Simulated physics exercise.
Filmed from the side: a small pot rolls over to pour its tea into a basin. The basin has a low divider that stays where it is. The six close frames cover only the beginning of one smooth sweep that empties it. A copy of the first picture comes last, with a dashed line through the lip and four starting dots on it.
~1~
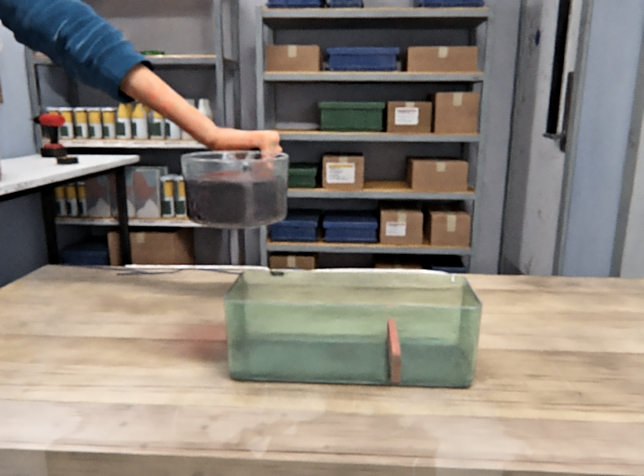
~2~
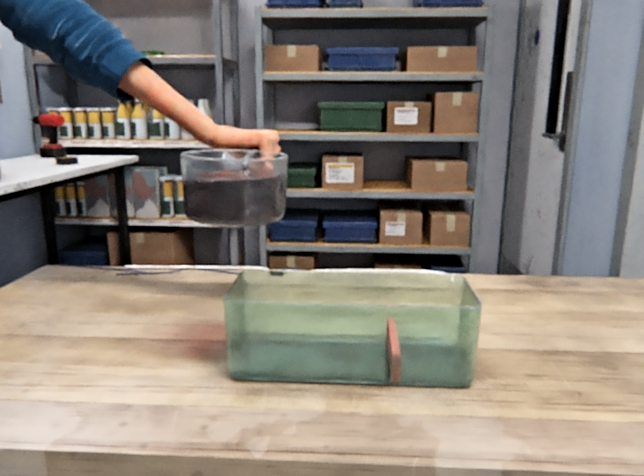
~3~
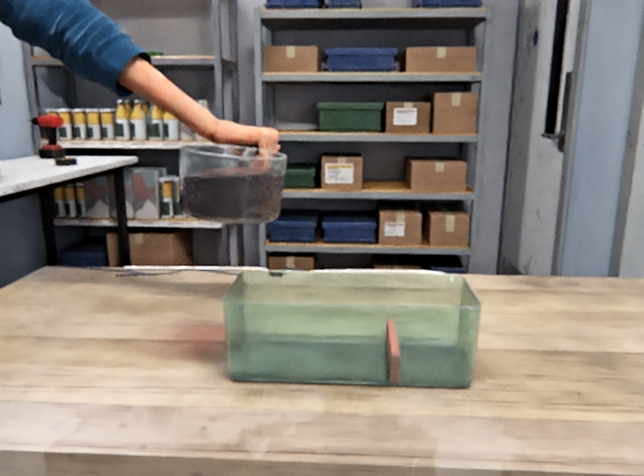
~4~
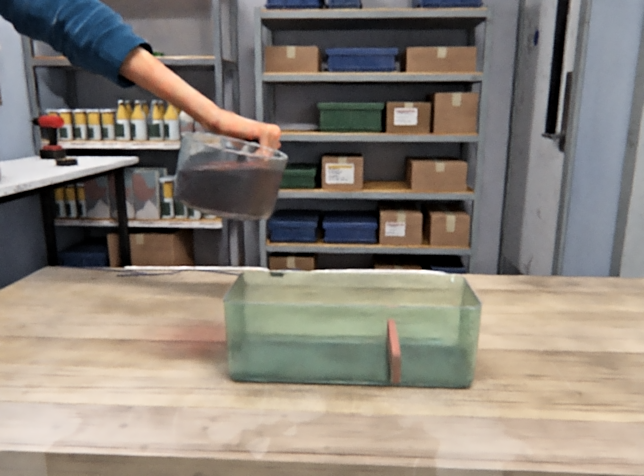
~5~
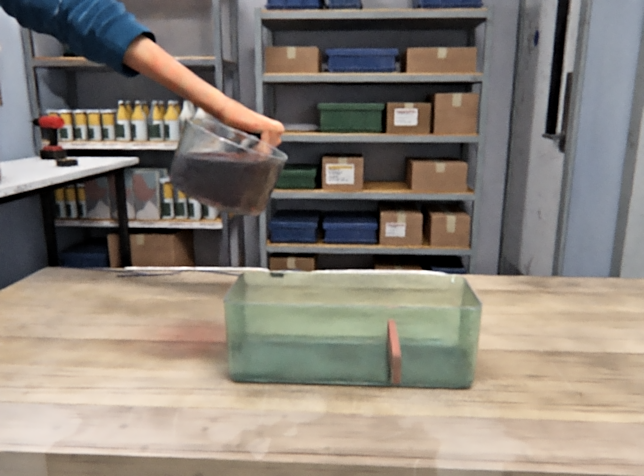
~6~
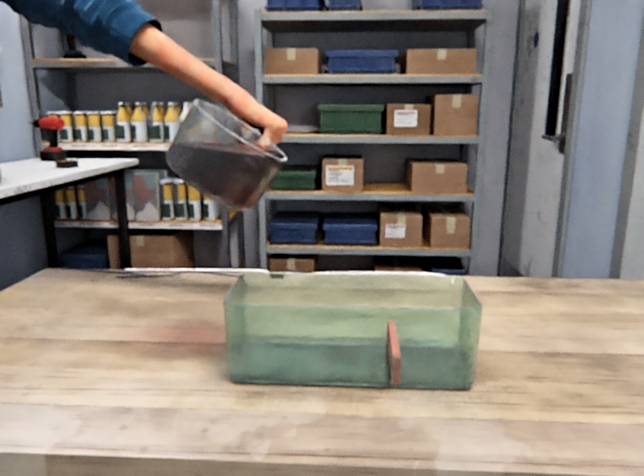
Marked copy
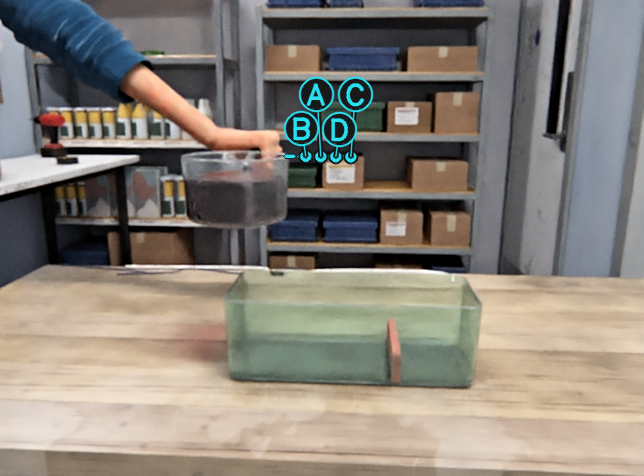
In a storeroom with stocked shelves, a hand steadily tilting a clear pot of dark liquid above a greenish glass basin.
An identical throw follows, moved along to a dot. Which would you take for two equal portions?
The best dot is B.
On the marked copy, A at (320, 156); B at (305, 156); C at (350, 156); D at (335, 156).
For dot A, about 34 % ends left of the wall and 62 % right of it; 3 % is lost outside.
For dot B, about 49 % ends left of the wall and 48 % right of it; 3 % is lost outside.
For dot C, about 38 % ends left of the wall and 59 % right of it; 3 % is lost outside.
For dot D, about 30 % ends left of the wall and 66 % right of it; 3 % is lost outside.
